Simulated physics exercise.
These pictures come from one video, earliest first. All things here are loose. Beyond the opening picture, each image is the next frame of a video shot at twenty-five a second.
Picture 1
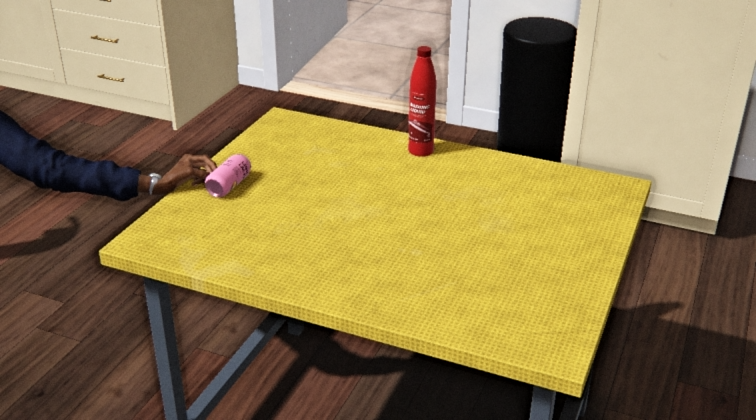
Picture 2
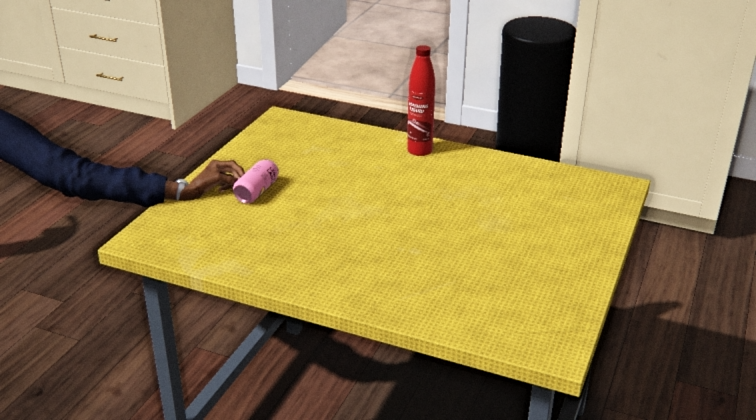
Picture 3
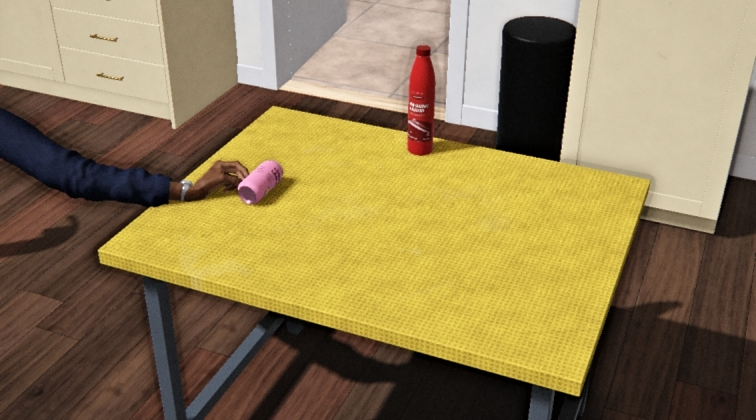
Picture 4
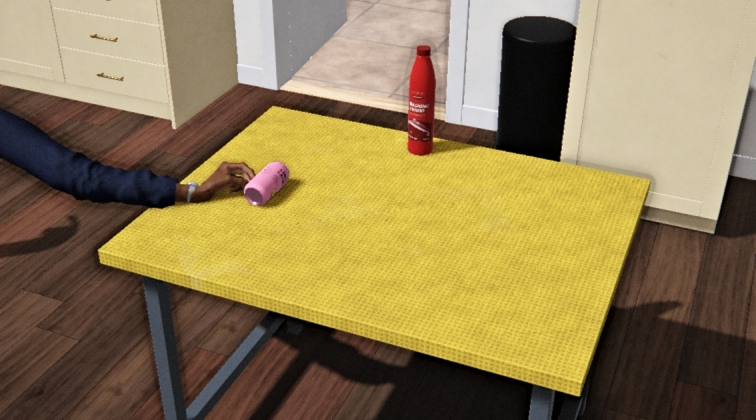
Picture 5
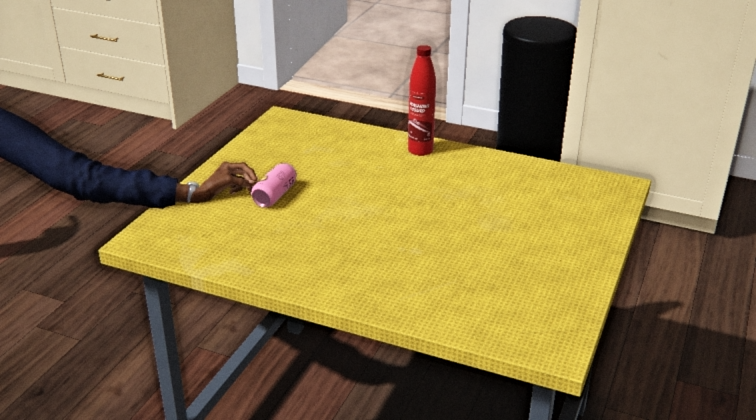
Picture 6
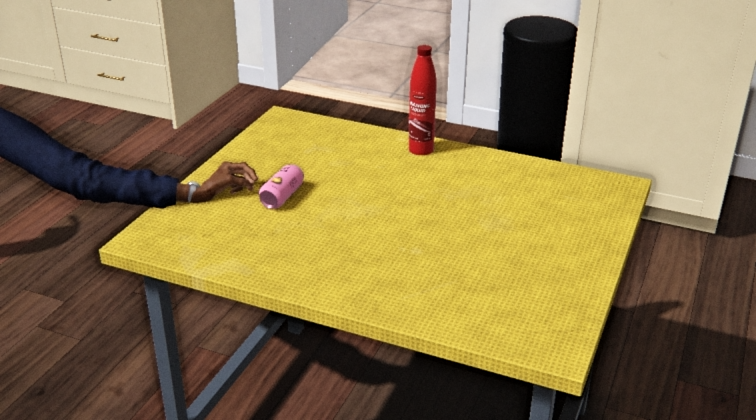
A hand at the left edge of a yellow table moved a pink can lying on its side to the right, then the can rolled slightly away from the fingers while a red bottle stood still.
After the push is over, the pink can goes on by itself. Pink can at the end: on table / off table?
My guess is that it does not leave the table.
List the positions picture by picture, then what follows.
Under the hand; pink can (228, 176), in the first frame.
Under the hand; pink can (256, 181), in the second frame.
Under the hand; pink can (261, 182), in the third frame.
Pink can (267, 183), in the fourth frame.
Pink can (274, 185) rolled a little, in the fifth frame.
Pink can (282, 186) rolled a little, in the sixth frame.
Then, 0.20 s after the last picture, pink can rolled well along near (314, 194).
Then, 0.50 s after the last picture, pink can rolled well along near (358, 204).
Then, 0.80 s after the last picture, pink can rolled well along near (395, 212).
Then, 1.40 s after the last picture, pink can rolled well along near (445, 223).
At rest, moved from the start, pink can. Seen from the same camera at the end, pink can near (461, 227).
